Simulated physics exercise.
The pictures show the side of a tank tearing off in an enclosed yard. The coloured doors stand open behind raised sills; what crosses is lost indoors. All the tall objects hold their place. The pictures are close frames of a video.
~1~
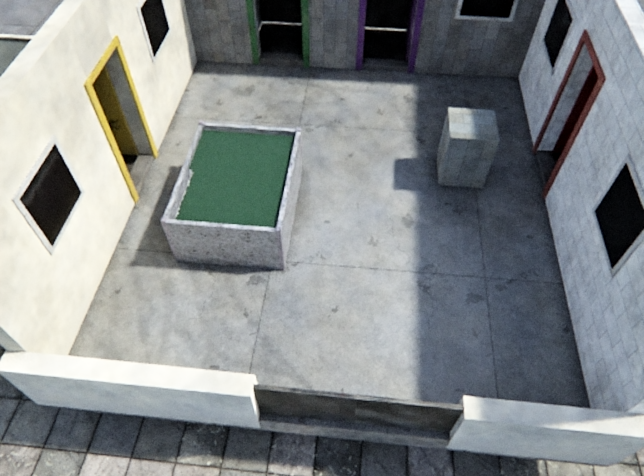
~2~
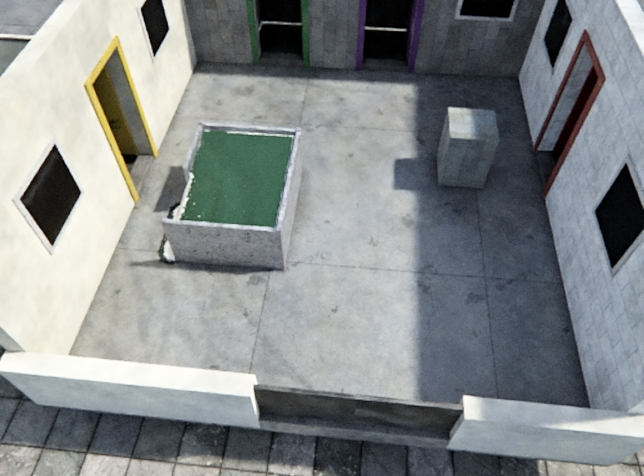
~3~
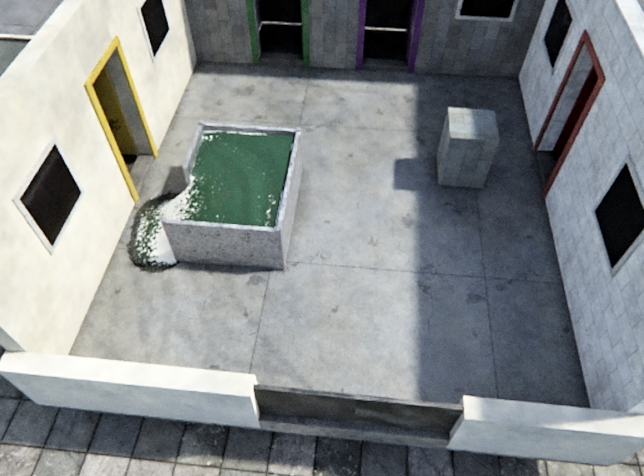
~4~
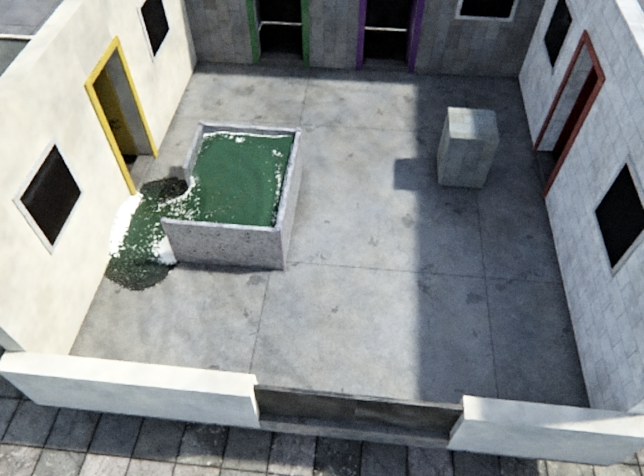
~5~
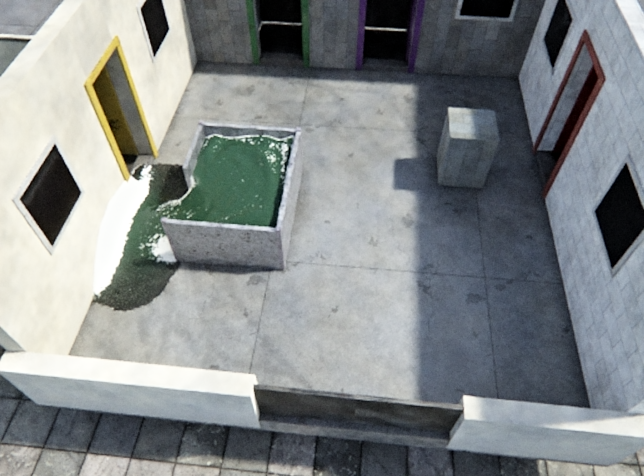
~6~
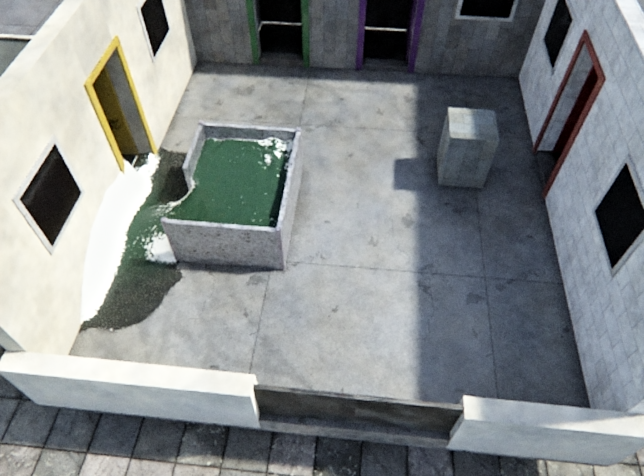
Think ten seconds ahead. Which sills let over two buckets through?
The red door holds within the limit; the yellow door floods; the purple door holds within the limit; the green door holds within the limit.
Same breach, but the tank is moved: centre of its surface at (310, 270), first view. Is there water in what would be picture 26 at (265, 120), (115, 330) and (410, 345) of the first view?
One after the other: Awash, awash, dry.
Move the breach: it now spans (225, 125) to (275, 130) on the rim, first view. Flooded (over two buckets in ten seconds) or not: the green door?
My reading: Green door floods.
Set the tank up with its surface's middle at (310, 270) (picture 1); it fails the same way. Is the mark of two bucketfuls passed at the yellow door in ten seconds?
In short: The yellow door lets less in.
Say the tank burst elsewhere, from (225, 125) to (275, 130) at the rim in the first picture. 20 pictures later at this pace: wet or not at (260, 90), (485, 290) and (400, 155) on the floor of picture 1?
In that order: Flooded, not flooded, dry.
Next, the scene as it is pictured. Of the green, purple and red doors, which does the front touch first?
First comes the door marked green.
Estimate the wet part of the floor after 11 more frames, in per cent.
About 30 per cent.
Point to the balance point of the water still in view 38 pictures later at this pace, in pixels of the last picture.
Roughly at (301, 214).
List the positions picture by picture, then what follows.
Still water in the water tank at (237, 176), in the first picture.
The front is at a hidden place, out from the gap at (185, 218), in the second picture.
The front is at (150, 205), out from the gap at (186, 221), in the third picture.
Water pours out at (187, 222) and has run to (141, 190), in the fourth picture.
Water pours out at (187, 222) and has run to (94, 299), in the fifth picture.
Water pours out at (187, 222) and has run to (158, 152), in the sixth picture.
A moment on, water covers 15 % of the floor; the red door not reached, the yellow door over two buckets in, the purple door not reached, the green door not reached.
Next, water covers 30 % of the floor; the red door not reached, the yellow door over two buckets in, the purple door not reached, the green door not reached.
Then, water covers 50 % of the floor; the red door not reached, the yellow door over two buckets in, the purple door wet at the sill, nothing in, the green door under two buckets in.
Later, water covers 90 % of the floor; the red door wet at the sill, nothing in, the yellow door over two buckets in, the purple door wet at the sill, nothing in, the green door under two buckets in.
In the end, water covers 100 % of the floor; the red door wet at the sill, nothing in, the yellow door over two buckets in, the purple door wet at the sill, nothing in, the green door under two buckets in.
